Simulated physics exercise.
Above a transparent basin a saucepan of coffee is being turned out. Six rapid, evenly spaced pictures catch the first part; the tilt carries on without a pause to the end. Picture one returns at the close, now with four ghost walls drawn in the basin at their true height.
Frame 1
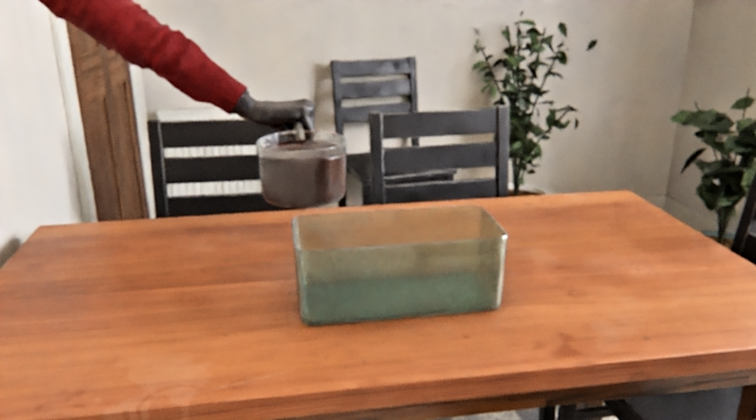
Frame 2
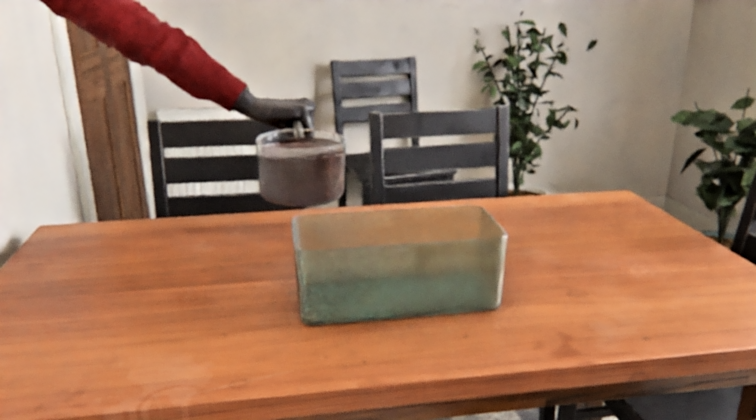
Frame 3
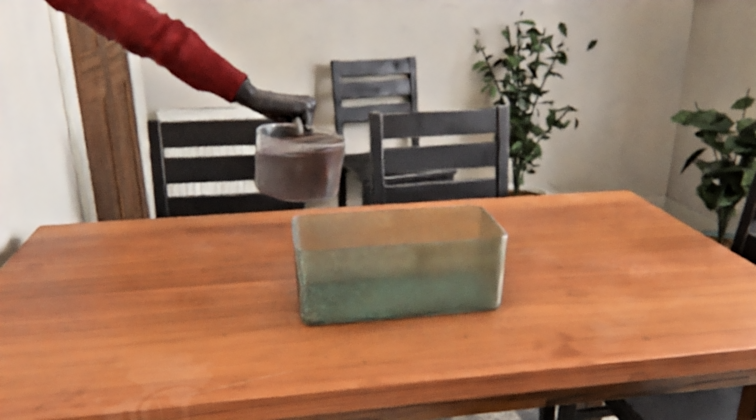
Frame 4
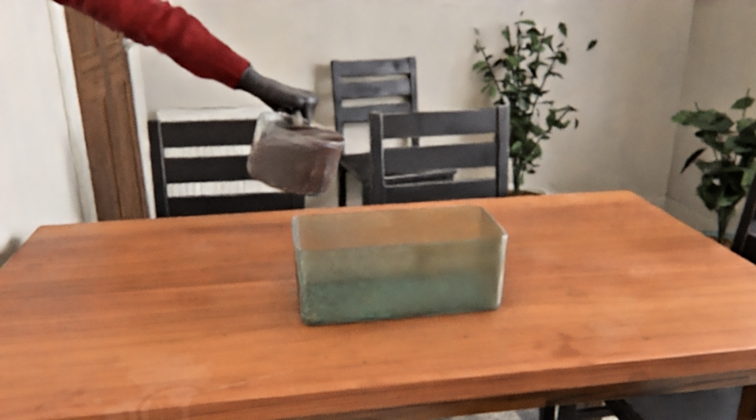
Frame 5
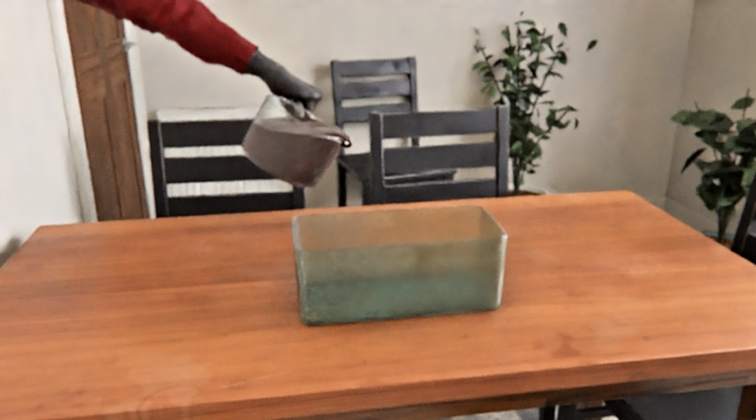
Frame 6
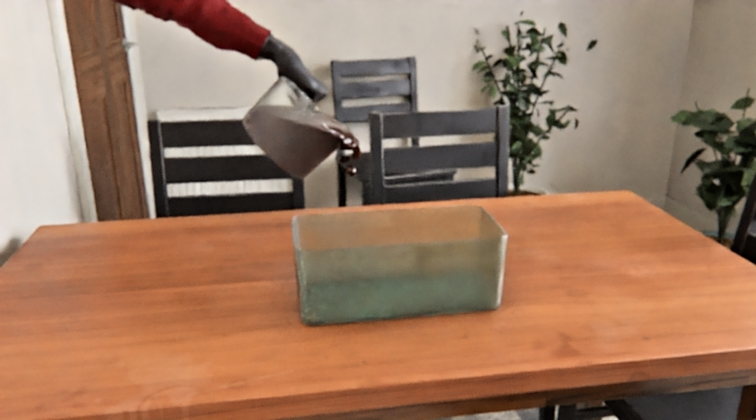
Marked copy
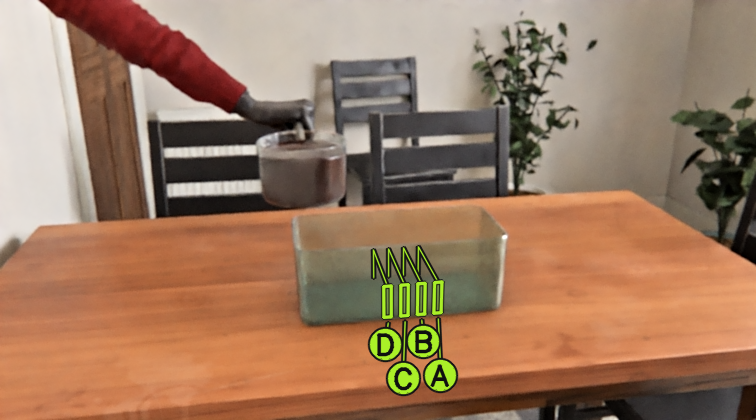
To begin with, a gloved hand in a red sleeve holds a clear saucepan of dark brown coffee upright above a transparent basin on a wooden table. The hand then tilts the pan steadily to the right, and coffee slips over the lip, lengthening into a short, dark stream above the basin.
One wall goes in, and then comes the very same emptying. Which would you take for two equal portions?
Choose A.
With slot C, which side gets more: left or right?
More ends on the right.
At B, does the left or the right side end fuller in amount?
More ends on the right.
On the marked copy, A at (438, 318); B at (421, 319); C at (405, 321); D at (388, 322).
With A, about 51 % ends left of the wall and 43 % right of it; 7 % is lost outside.
With B, about 27 % ends left of the wall and 68 % right of it; 4 % is lost outside.
With C, about 14 % ends left of the wall and 82 % right of it; 4 % is lost outside.
With D, about 9 % ends left of the wall and 86 % right of it; 4 % is lost outside.
